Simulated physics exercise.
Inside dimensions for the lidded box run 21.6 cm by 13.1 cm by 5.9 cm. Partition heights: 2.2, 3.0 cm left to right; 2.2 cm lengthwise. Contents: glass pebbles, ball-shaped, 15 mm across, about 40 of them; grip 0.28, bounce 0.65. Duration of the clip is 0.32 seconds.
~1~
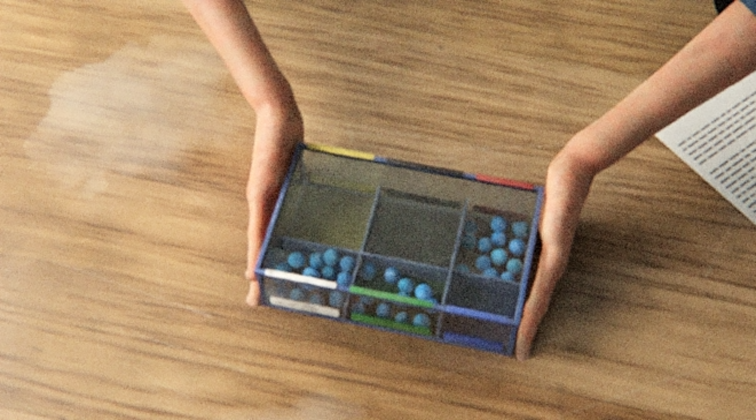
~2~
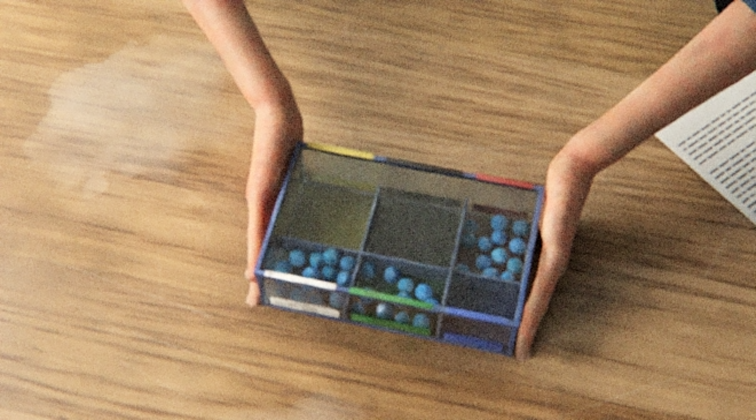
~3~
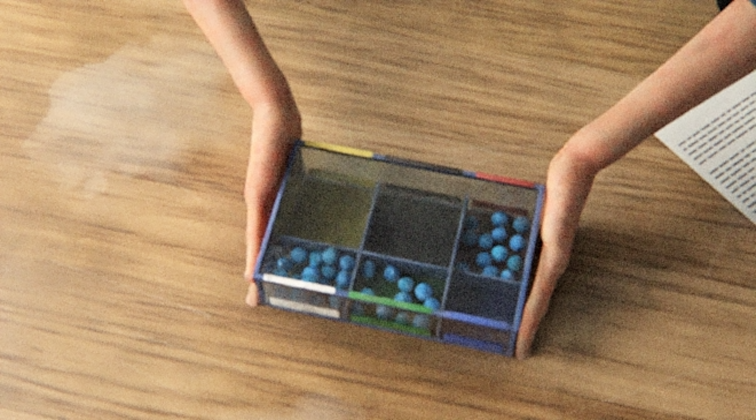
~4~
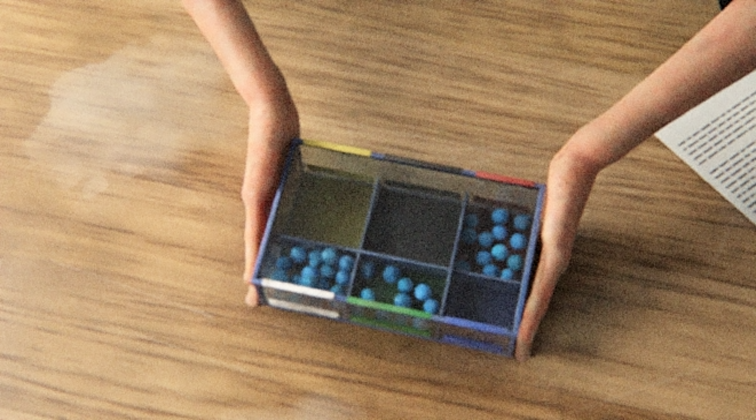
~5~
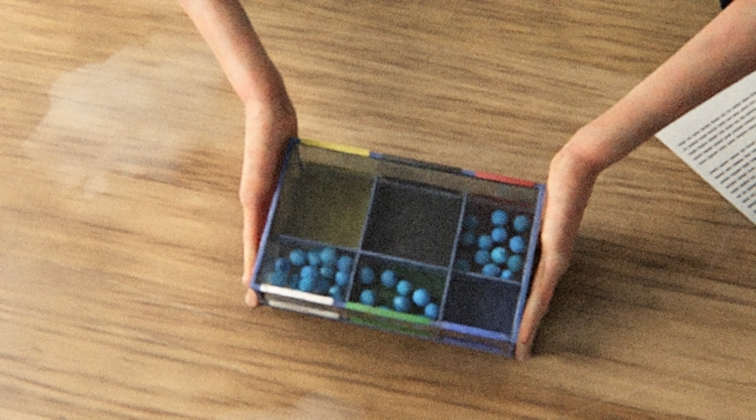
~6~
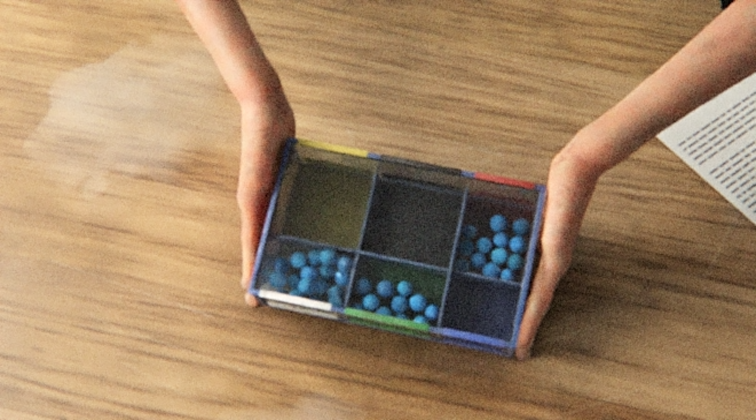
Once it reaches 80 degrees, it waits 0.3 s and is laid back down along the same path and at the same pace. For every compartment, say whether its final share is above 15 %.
Red compartment: Yes, blue compartment: No, green compartment: Yes, yellow compartment: No, white compartment: Yes, black compartment: No.
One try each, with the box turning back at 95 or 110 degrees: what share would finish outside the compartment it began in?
About 45 and 40 per cent.
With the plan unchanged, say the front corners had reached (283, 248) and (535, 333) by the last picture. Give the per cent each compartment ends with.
Each compartment ends with, in per cent, red 35, blue 20, green 25, yellow 0, white 20 and black 0.
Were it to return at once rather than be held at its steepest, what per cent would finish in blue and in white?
Then, in per cent: Blue 0; white 40.
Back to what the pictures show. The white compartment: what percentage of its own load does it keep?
About 90 in a hundred.
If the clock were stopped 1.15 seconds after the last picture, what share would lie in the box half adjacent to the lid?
Around 0 %.
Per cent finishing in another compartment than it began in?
It works out to about 0 per cent.
Then, 1.15 s after the last picture, tilt 80 degrees; red 30 %, green 30 %, white 40 %.
Then, 1.92 s after the last picture, tilt 39 degrees; red 30 %, green 30 %, white 40 %.
Then, 2.70 s after the last picture, tilt 0 degrees; red 30 %, green 30 %, white 40 %.
In the end, red 30 %, blue 0 %, green 30 %, yellow 0 %, white 40 %, black 0 %.
